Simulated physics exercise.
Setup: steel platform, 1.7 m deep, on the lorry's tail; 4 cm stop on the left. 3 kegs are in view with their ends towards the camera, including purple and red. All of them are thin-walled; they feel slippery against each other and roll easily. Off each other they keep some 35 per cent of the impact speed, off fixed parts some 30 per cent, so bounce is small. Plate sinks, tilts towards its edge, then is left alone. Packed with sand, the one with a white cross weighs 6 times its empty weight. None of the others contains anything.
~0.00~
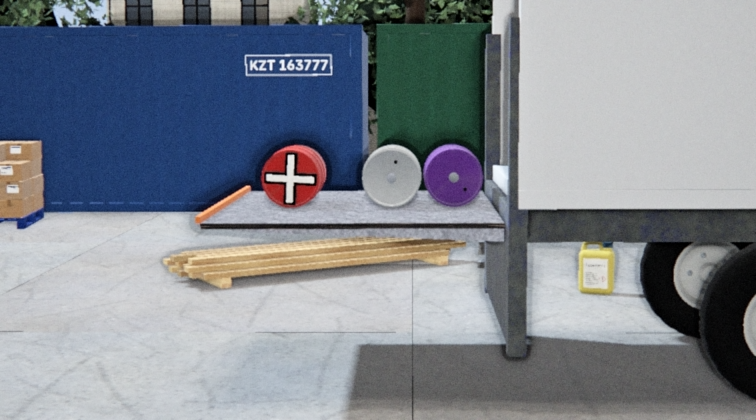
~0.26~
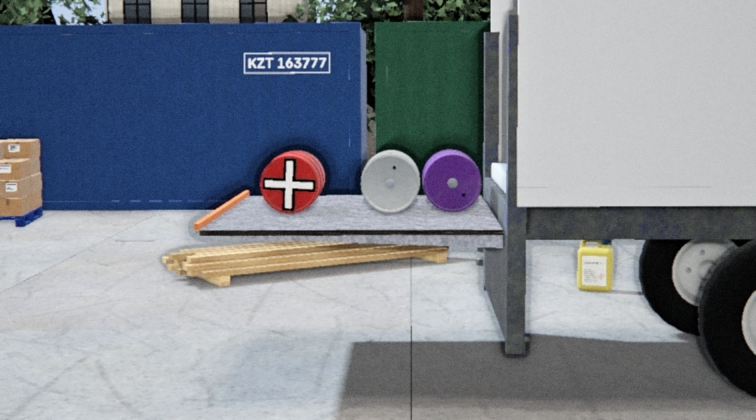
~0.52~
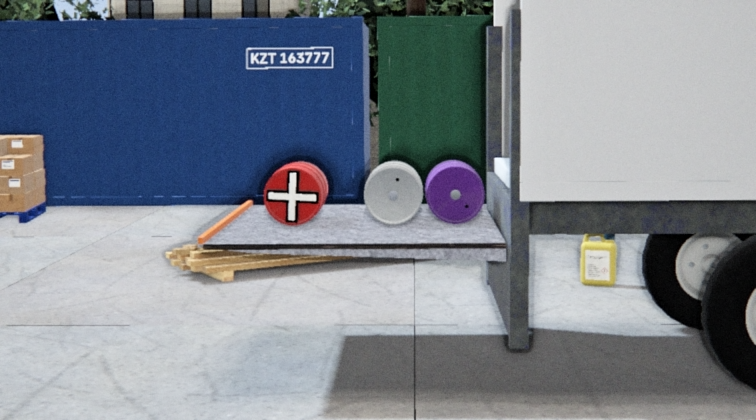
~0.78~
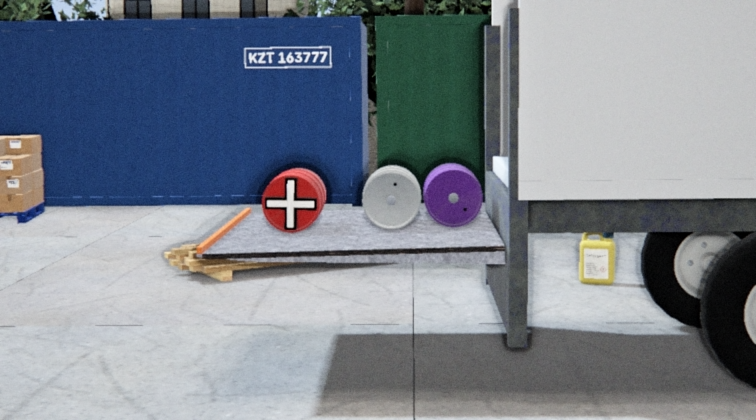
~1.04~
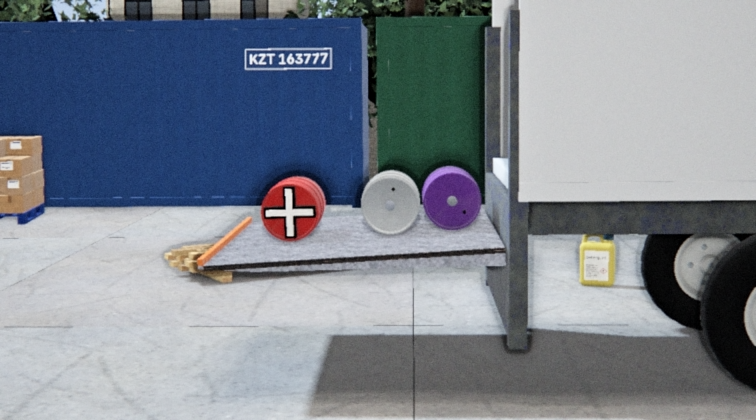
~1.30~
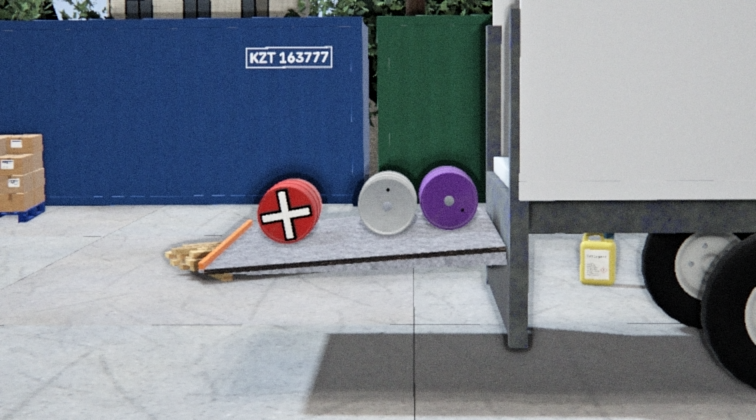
The clip opens on a red keg with a white cross, a grey one and a purple one standing in a row on a level platform at a lorry's tail. The platform sinks towards the timber below, then its left edge tilts down slightly, and the kegs start rolling slowly left.
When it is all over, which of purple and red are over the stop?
Well, purple is retained. Red - that one is retained.
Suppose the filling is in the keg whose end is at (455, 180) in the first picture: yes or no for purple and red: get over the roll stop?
Then purple no, red yes.
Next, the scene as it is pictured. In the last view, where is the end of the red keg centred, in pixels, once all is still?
You'll find it at roughly (240, 218) in the final picture.
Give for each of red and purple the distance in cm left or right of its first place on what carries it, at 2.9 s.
Red: 25 to the left; purple: 50 to the left.
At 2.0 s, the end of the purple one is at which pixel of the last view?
Around pixel (423, 204).
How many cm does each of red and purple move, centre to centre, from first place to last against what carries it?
Values - red 30, purple 60.
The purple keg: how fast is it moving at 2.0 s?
0.3 m/s, roughly.
Then, 2.0 s in, purple is on the plate, 120 cm from the stop, rolling left; red is on the plate, 20 cm from the stop, rolling left; 0 of 3 are off.
Then, 2.9 s in, purple is on the plate, 90 cm from the stop; red is on the plate, 15 cm from the stop; 0 of 3 are off.
In the end (4.0 s), purple is on the plate, 85 cm from the stop; red is on the plate, 10 cm from the stop; 0 of 3 are off.
